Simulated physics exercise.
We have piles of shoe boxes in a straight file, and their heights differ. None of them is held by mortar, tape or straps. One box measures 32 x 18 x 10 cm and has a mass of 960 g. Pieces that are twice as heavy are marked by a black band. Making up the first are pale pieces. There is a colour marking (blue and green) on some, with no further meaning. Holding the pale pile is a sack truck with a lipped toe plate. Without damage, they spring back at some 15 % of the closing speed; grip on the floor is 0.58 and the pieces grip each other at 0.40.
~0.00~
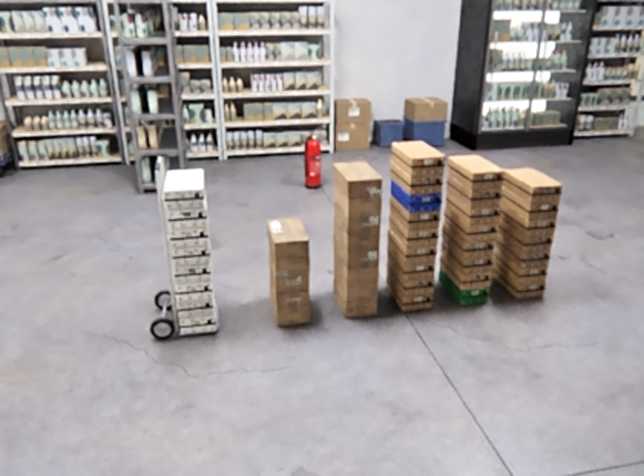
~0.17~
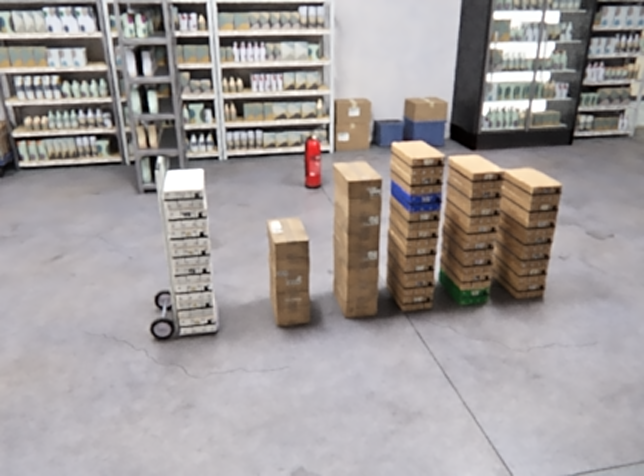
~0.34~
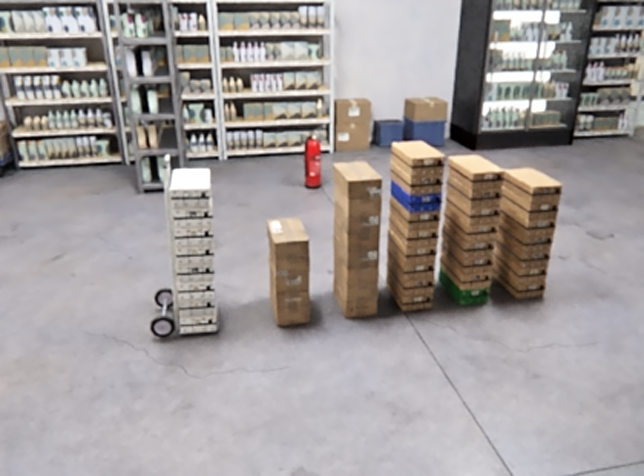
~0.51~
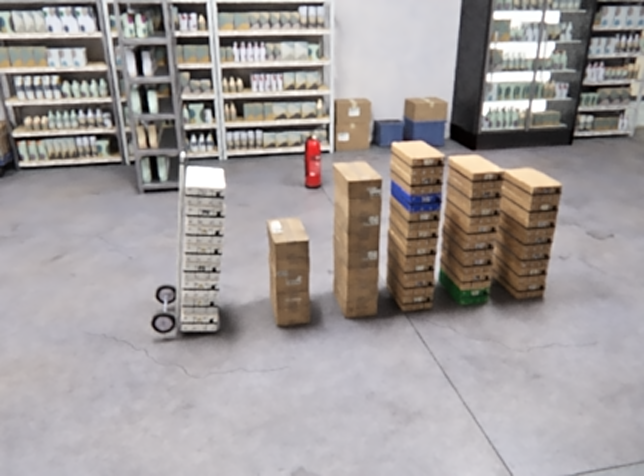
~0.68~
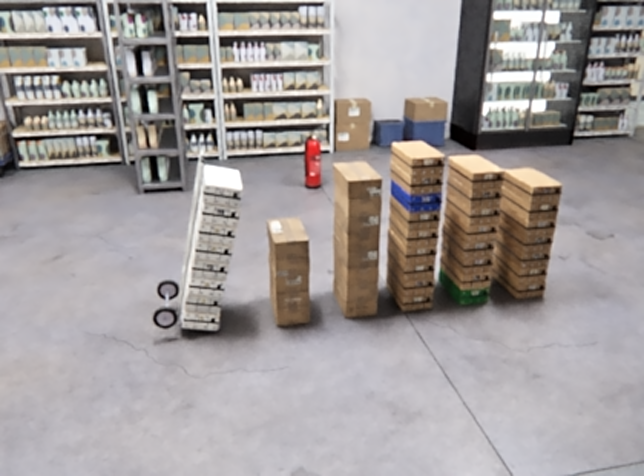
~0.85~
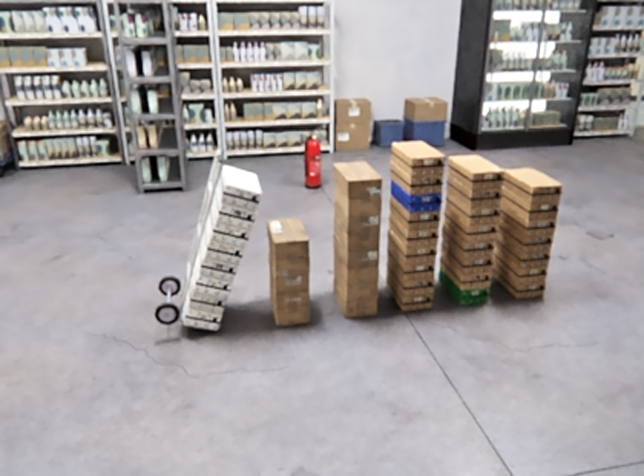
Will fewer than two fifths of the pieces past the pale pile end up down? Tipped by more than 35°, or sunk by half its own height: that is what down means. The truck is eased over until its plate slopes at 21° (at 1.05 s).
Yes.
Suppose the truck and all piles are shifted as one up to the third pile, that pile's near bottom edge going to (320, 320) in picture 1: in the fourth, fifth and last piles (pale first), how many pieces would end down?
Down per pile: Fourth 9; fifth 8; last 7.
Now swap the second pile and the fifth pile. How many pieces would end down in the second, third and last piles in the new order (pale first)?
Down per pile: Second 7, third 7, last 6.
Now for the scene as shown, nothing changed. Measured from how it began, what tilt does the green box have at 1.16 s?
Close to 0° of tilt compared with the start.
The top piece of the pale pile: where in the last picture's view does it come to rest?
Resting point in the last picture: Around (353, 224).
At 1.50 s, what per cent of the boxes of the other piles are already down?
At that moment 0 per cent.
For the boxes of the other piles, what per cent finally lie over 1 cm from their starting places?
Share: 55 in a hundred.
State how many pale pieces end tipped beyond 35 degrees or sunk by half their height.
Count: 7.
After 1.16 s, 8 of the pale pile down; none of the 37 other boxes down, 3 disturbed.
After 1.50 s, 8 of the pale pile down; none of the 37 other boxes down, 13 disturbed.
At rest (2.4 s), 7 of the pale pile down; none of the 37 other boxes down, 22 disturbed; blue box leaning 3°; green box unmoved. That is 0 per cent. As the last picture would show them, middles, blue box near (423, 193), green box near (463, 283).
